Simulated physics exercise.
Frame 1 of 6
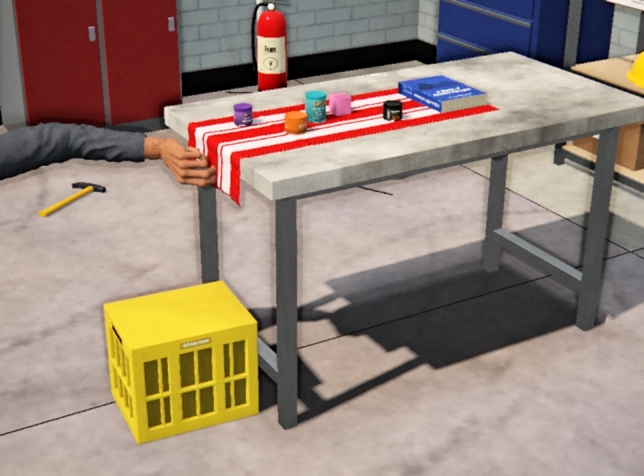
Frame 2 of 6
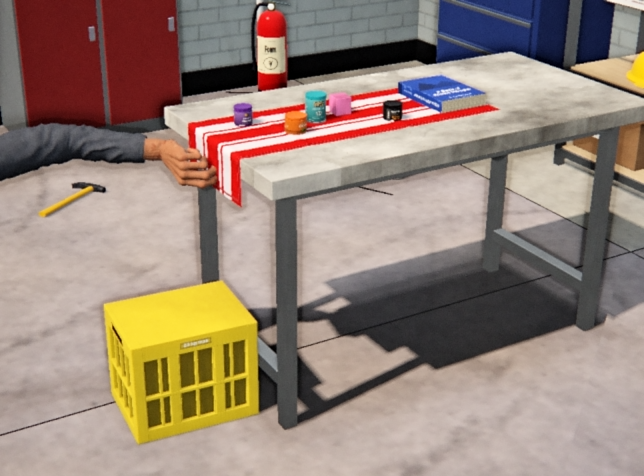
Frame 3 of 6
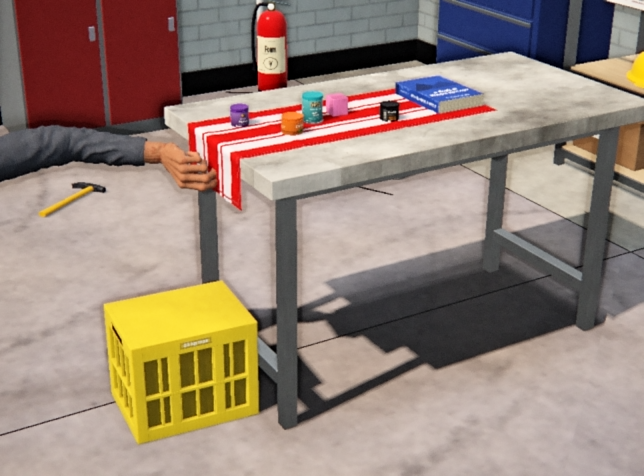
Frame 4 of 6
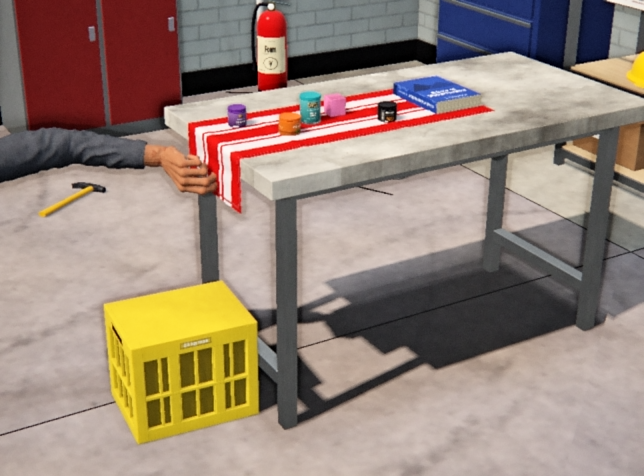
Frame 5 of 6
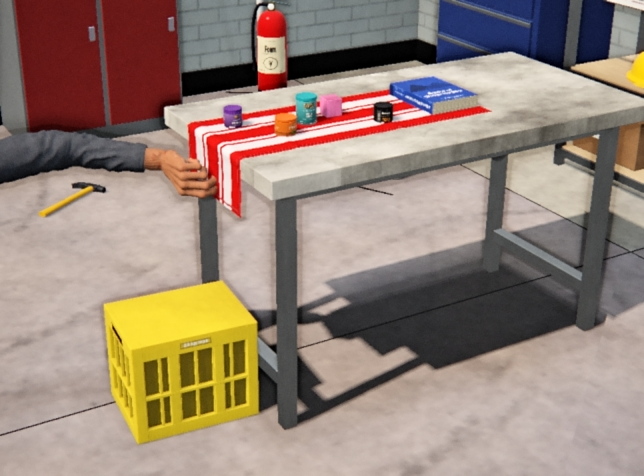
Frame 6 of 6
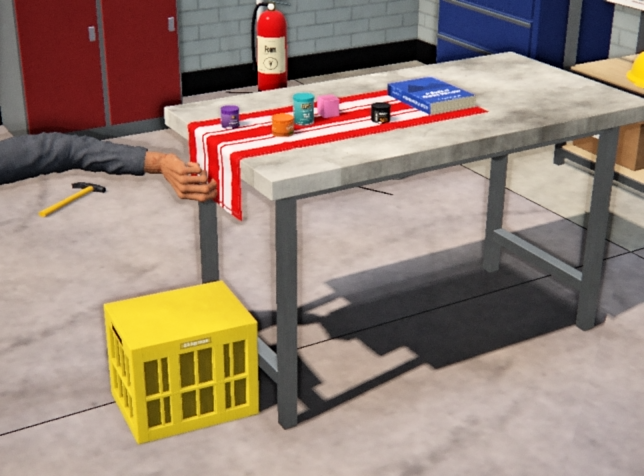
A hand at the left gripped the hanging end of a red and white striped cloth and slowly drew it slightly downward, and the small pots and blue book on the workbench shifted a little left with it.
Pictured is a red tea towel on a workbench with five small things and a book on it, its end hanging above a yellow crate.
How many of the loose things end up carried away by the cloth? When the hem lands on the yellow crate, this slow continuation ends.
Most likely just three will go over the edge.
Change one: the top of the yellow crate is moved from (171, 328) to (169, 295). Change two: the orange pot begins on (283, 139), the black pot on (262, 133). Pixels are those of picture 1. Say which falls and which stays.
Result - the orange pot comes off, and the black pot comes off.
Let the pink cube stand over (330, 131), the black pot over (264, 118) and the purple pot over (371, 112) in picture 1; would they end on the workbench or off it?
Pink cube lost, black pot lost, purple pot safe.
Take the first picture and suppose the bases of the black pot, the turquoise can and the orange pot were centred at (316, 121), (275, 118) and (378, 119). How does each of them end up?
Here's the result: The black pot leaves the top, the turquoise can leaves the top and the orange pot remains in place.
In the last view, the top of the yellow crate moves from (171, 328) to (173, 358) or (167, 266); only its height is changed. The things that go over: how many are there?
For the first height 4, for the second 1.
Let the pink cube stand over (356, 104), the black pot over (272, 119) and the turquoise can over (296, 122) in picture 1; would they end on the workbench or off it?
In the end the pink cube is still on top, the black pot is no longer on top, and the turquoise can is no longer on top.
Soon after, hem near (215, 270); purple pot and orange pot gone.
Then, hem on the crate; purple pot, orange pot and turquoise can gone.
At rest, hem on the crate; purple pot, orange pot and turquoise can gone. The count of fallen things is three.
